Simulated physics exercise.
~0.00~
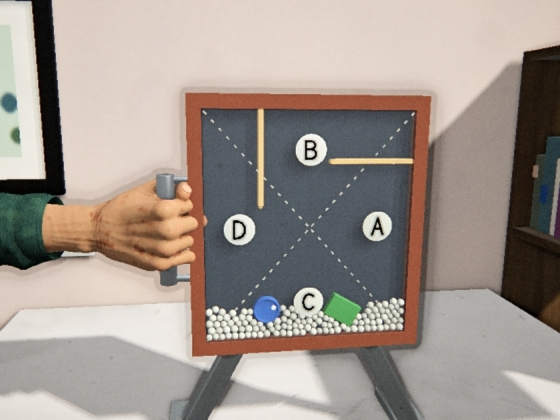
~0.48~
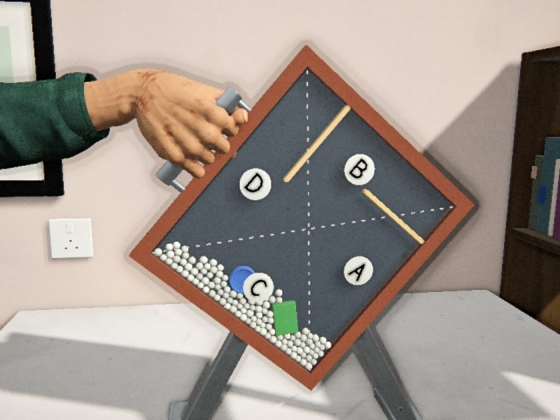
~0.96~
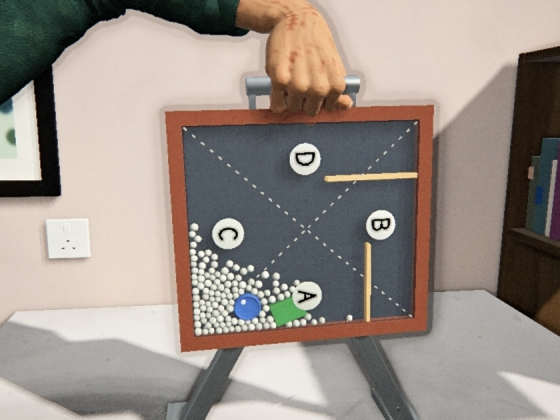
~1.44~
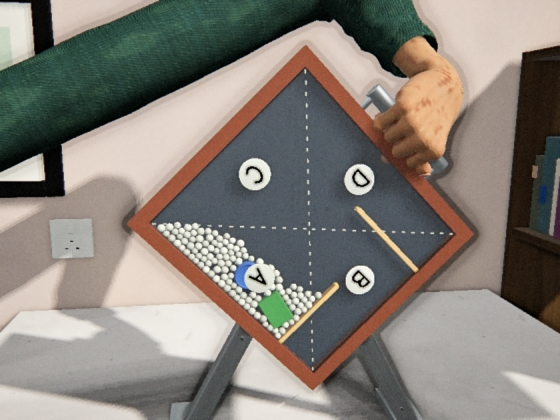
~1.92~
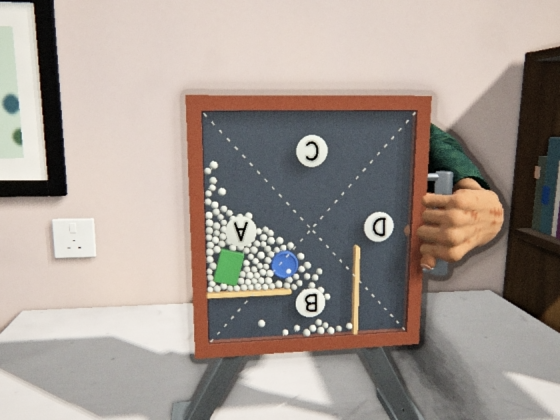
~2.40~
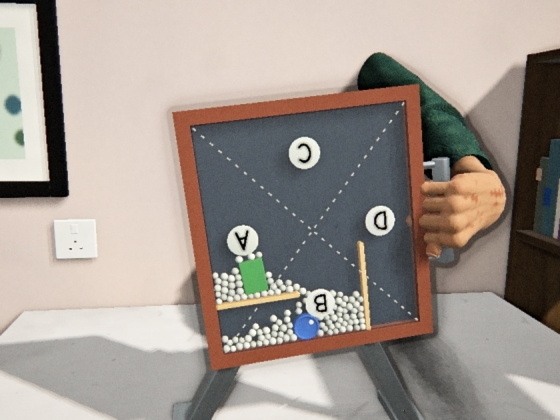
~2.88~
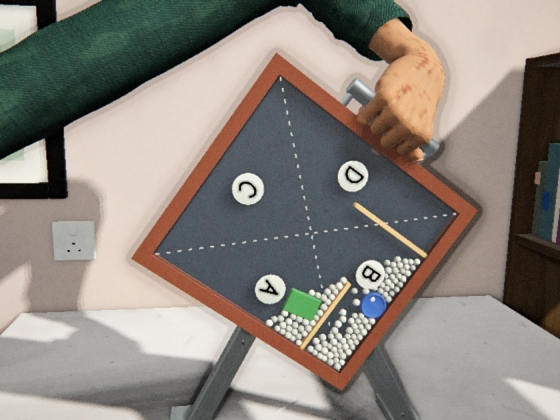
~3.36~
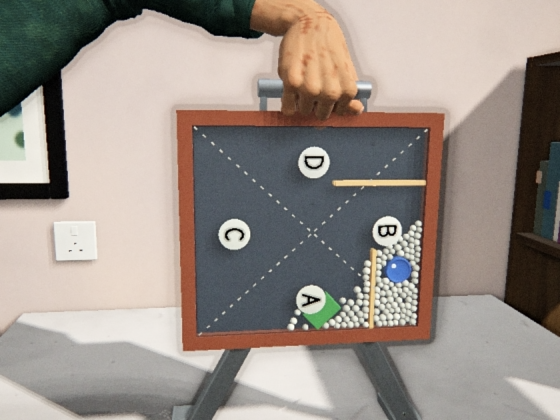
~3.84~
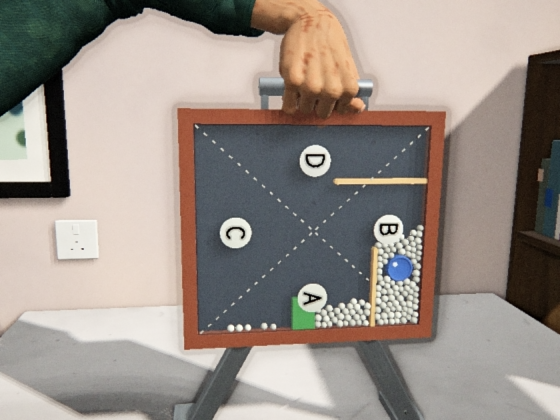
To begin with, a hand grips the handle of an upright, red-framed box, where small white balls, a blue disc and a green block lie along the bottom by wedge C. The hand turns the box clockwise, and the contents slide toward A. It keeps going until the box is upside down, with balls spilling off one inner strip into B. The blue disc drops into B while the green block stays in A. The hand then swings the box back counterclockwise to a quarter turn, where it rests, balls split between A and B, disc in B, block in A.
